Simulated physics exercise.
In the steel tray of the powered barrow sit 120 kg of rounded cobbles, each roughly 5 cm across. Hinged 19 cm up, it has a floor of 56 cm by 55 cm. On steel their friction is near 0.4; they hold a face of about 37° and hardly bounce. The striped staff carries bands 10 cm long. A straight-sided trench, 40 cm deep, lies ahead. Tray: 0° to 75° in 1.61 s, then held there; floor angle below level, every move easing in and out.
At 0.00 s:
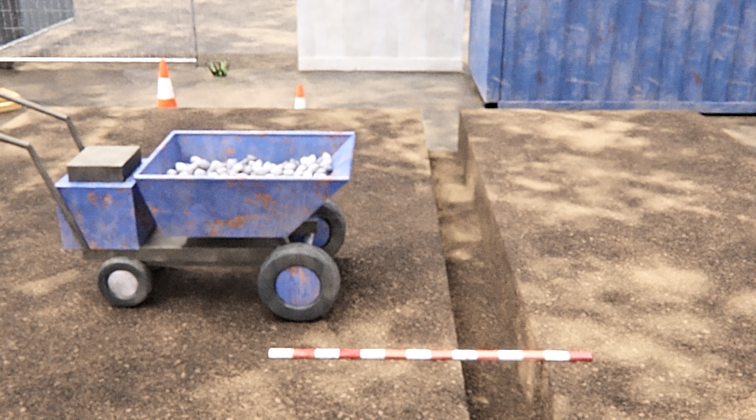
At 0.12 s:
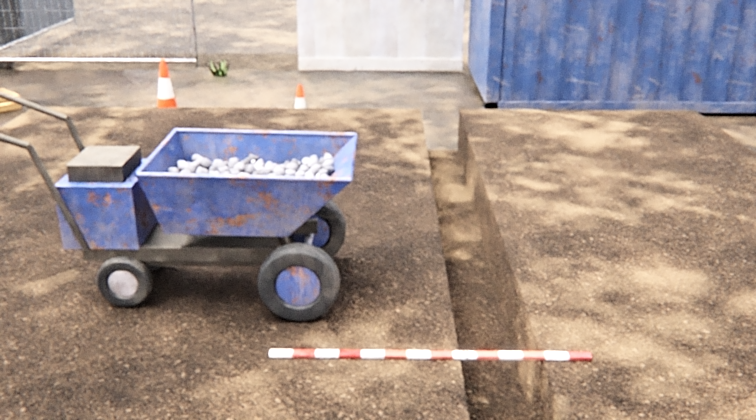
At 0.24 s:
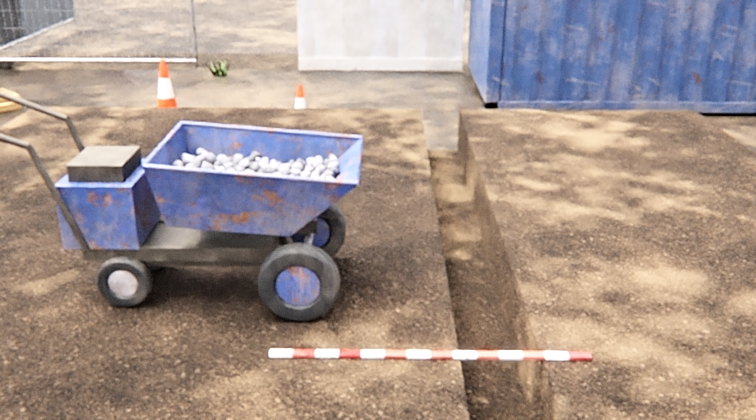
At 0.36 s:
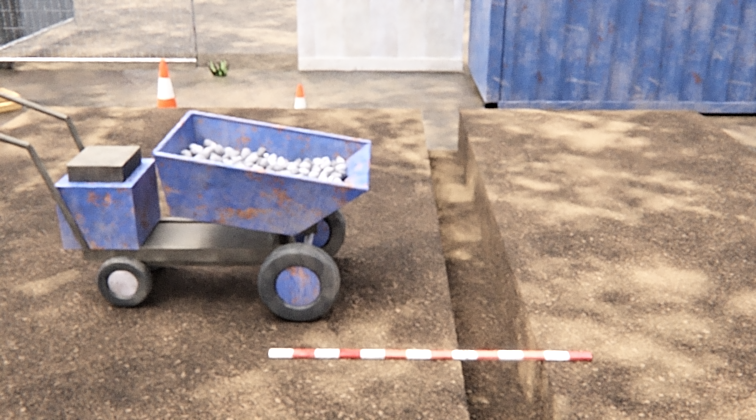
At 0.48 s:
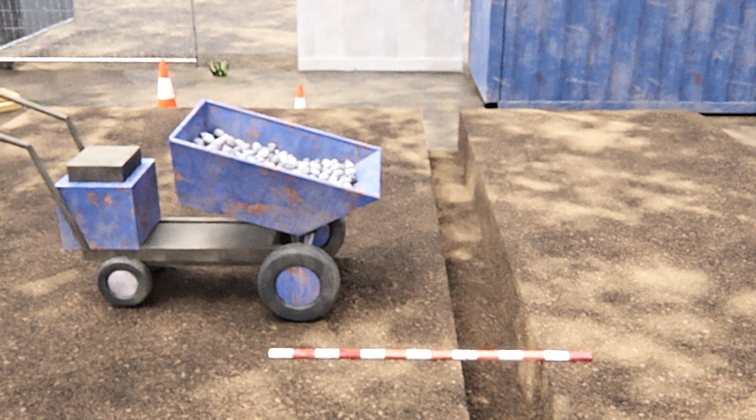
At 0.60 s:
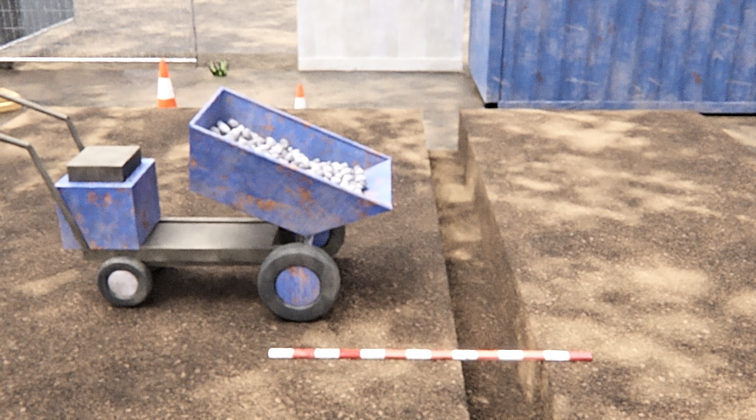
A rusty blue tray heaped with pale rounded stones sits on a small powered barrow at left, seen from the side and slightly above on a sunlit dirt yard. A narrow trench lies to its right, with a red-and-white staff in front, and orange cones, a white panel and a blue container behind. The tray's left end rises steadily, tilting it rightward, while the barrow and view stay still.
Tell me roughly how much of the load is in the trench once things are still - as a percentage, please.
I would put it at 75 %.
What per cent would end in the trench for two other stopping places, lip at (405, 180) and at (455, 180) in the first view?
90 % and 15 %.
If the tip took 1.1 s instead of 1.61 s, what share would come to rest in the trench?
80 per cent.
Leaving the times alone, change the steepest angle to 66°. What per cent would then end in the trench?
Then about 90 per cent.
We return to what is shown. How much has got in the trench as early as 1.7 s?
Close to 50 per cent has got there by then.
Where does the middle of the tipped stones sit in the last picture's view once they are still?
Their middle is at about (477, 342).
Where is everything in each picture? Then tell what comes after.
In the first picture, lip at (348, 179), floor tilted 0°, highest stones at (275, 168).
In the second picture, the tray is at 1°, its lip at (351, 180); the top of the load is at (235, 167); the stones move at 0.2 m/s on average.
In the third picture, the tray is at 5°, its lip at (357, 184); the top of the load is at (212, 161); the stones move at 0.3 m/s on average.
In the fourth picture, the tray is at 10°, its lip at (367, 189); the top of the load is at (205, 151); the stones move at 0.4 m/s on average.
In the fifth picture, lip at (379, 198), floor tilted 16°, highest stones at (214, 142); the stones move at 0.5 m/s on average.
In the sixth picture, lip at (391, 209), floor tilted 23°, highest stones at (230, 132); the stones move at 0.6 m/s on average.
After 1.2 s the floor is at 63°; 100 % in the tray; the foremost stones are at (430, 253).
After 1.7 s the floor is at 75°; 38 % in the tray, 15 % short of the trench, 48 % in the trench; the foremost stones are at (509, 337).
After 2.1 s the floor is at 75°; 16 % in the tray, 17 % short of the trench, 67 % in the trench; the foremost stones are at (510, 340).
After 4.0 s the floor is at 75°; 9 % in the tray, 16 % short of the trench, 75 % in the trench; the foremost stones are at (508, 326).
